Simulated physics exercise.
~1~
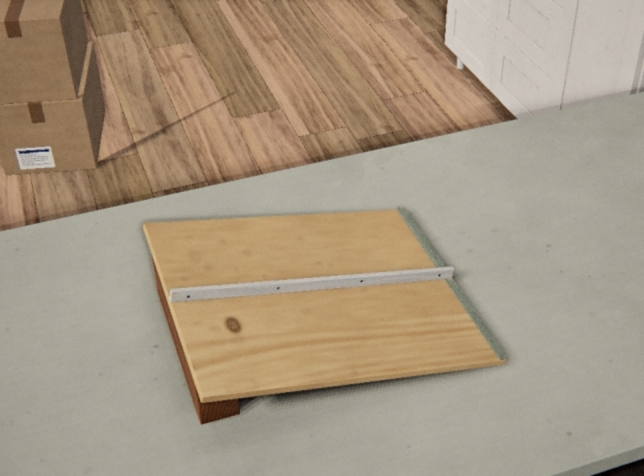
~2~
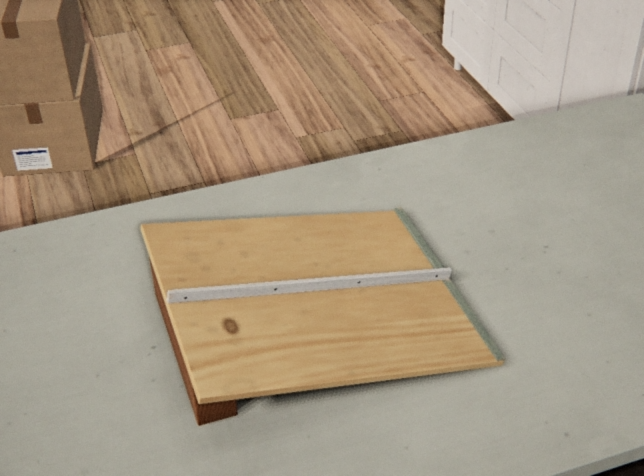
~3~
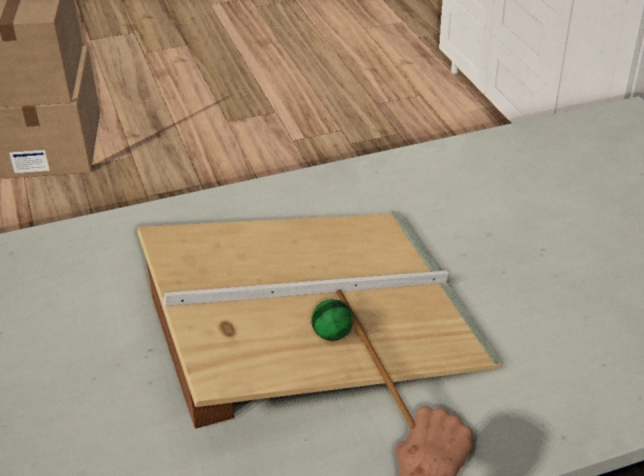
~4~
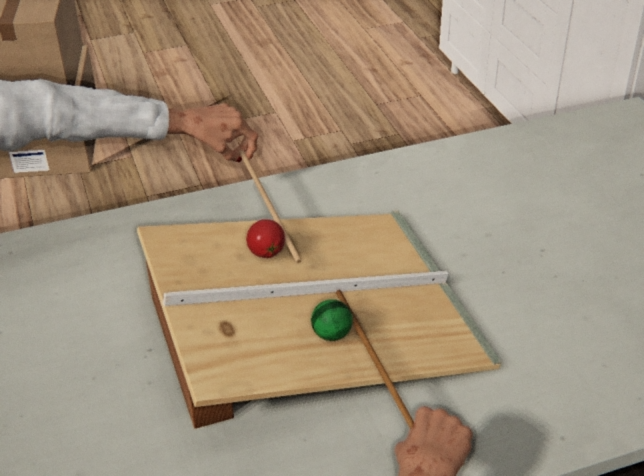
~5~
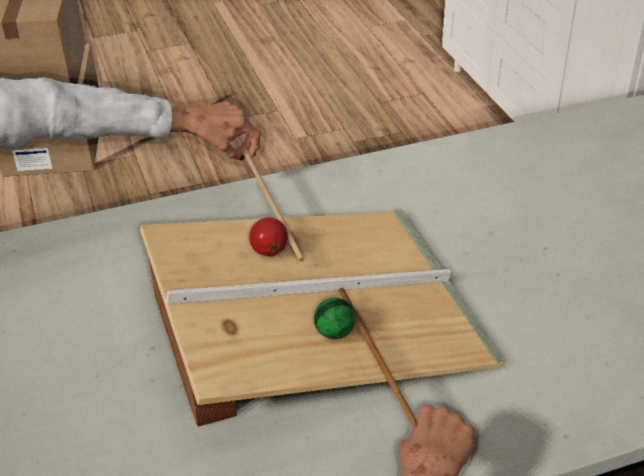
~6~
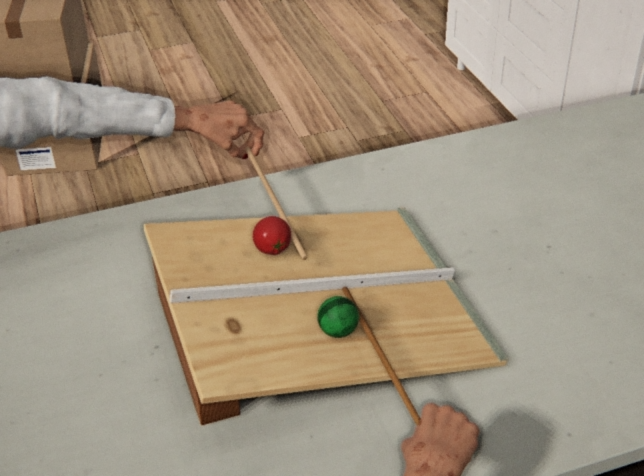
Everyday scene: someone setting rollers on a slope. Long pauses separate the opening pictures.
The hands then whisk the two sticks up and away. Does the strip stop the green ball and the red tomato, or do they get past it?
In the end the green ball is not held; the red tomato is not held.
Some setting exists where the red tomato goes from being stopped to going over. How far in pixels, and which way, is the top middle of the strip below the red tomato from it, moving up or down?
Move it up by about 8 pixels.
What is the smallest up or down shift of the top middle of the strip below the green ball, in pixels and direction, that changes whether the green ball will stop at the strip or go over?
Shift: 8 px, direction up.
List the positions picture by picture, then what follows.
In the first picture, board (319, 287).
In the second picture, board (317, 288).
In the third picture, green ball (332, 320); board (314, 290).
In the fourth picture, held back by the sticks; red tomato (266, 238); board (313, 291).
In the fifth picture, held back by the sticks; green ball (335, 318); board (316, 289).
In the sixth picture, held back by the sticks; green ball (338, 317); red tomato (272, 235); board (319, 287).
Then, 0.64 s on from there, green ball off the board near (486, 301); red tomato rolling on the board near (413, 228).
Then, 1.14 s on from there, green ball off the board; red tomato off the board near (585, 196).
In the end, the green ball runs past the strip; the red tomato runs past the strip.
